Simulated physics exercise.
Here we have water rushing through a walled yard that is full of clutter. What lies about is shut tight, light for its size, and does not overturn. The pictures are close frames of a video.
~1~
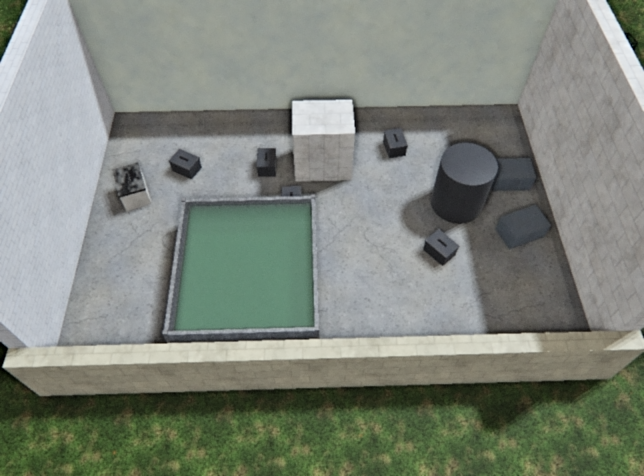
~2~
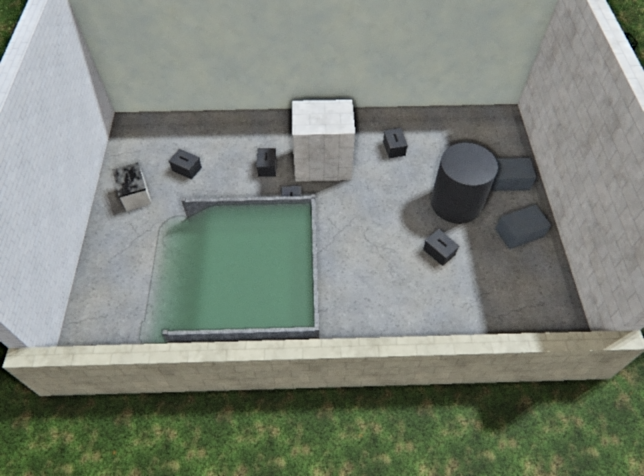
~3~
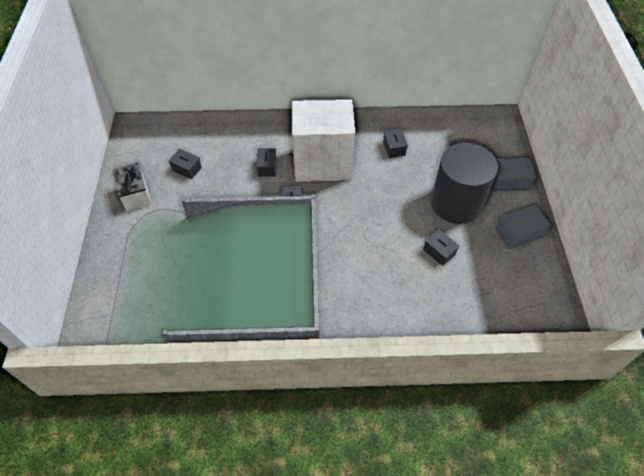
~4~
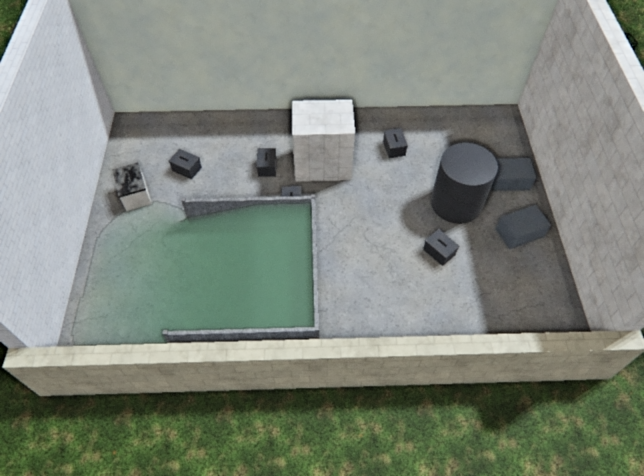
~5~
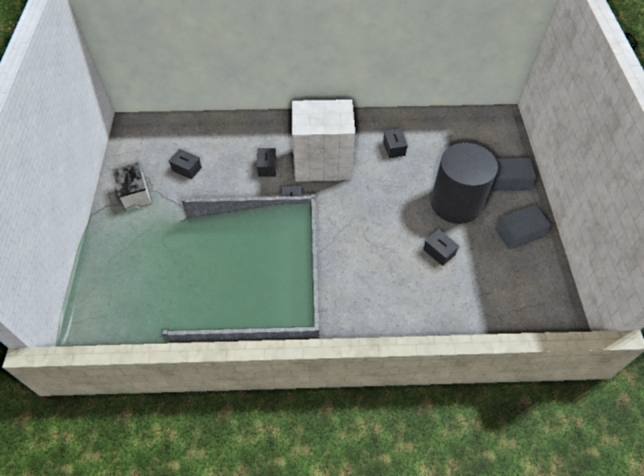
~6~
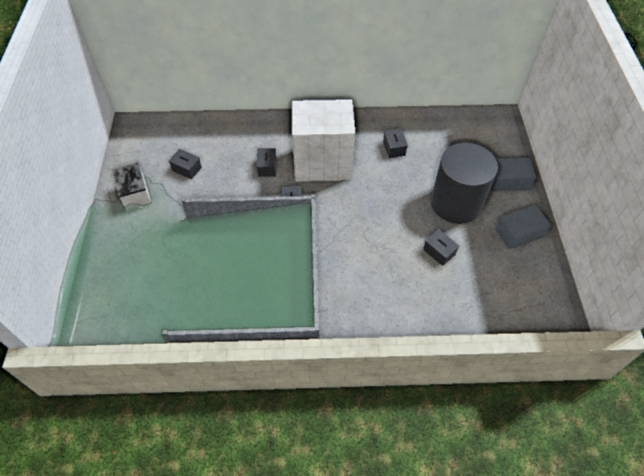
In a walled yard scattered with dark boxes and blocks, the left side of a square tank of green water vanished, and the water spread leftward to the wall while the objects stayed put.
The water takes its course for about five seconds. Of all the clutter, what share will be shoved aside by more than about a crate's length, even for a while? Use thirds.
Share: Less than a third.
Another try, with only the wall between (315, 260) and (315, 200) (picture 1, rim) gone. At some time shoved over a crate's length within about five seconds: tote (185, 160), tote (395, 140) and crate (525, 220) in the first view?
In that order: No, moved that far, yes.
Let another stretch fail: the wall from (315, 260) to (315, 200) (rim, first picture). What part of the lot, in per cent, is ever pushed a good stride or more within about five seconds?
Roughly 50 per cent.
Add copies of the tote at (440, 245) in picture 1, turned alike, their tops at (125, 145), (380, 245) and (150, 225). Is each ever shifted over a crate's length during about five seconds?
One after the other: Swept aside, no, yes.
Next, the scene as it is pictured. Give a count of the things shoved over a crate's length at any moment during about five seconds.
That makes 2.
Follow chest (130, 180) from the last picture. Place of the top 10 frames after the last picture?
At about (155, 148).
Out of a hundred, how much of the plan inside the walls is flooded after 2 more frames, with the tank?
Some 25 per cent.
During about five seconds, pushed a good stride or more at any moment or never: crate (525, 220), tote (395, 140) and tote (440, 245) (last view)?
One after the other: Never so far, not that far, no.
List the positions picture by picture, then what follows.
The first picture shows a crate at (526, 221) rests on the ground; a chest at (129, 178), on the bottom; 0 of 8 have shifted.
The second picture shows a crate at (526, 221), on the bottom; a chest at (129, 178) rests on the ground; 0 of 8 have shifted.
The third picture shows a crate at (526, 221) rests on the ground; a chest at (129, 178), on the bottom; 0 of 8 have shifted.
The fourth picture shows a crate at (526, 221), on the bottom; a chest at (129, 178) rests on the ground; 0 of 8 have shifted.
The fifth picture shows a crate at (526, 221), on the bottom; a chest at (129, 178) rests on the ground; 0 of 8 have shifted.
The sixth picture shows a crate at (526, 221), on the bottom; a chest at (129, 178), on the bottom; 0 of 8 have shifted.
A moment on, 0 of 8 are well off their spots; 0 afloat.
Next, 1 of 8 are well off their spots; 0 afloat.
Later, 2 of 8 are well off their spots; 1 afloat.
In the end, 2 of 8 are well off their spots, and 2 have been at some point; 0 afloat.
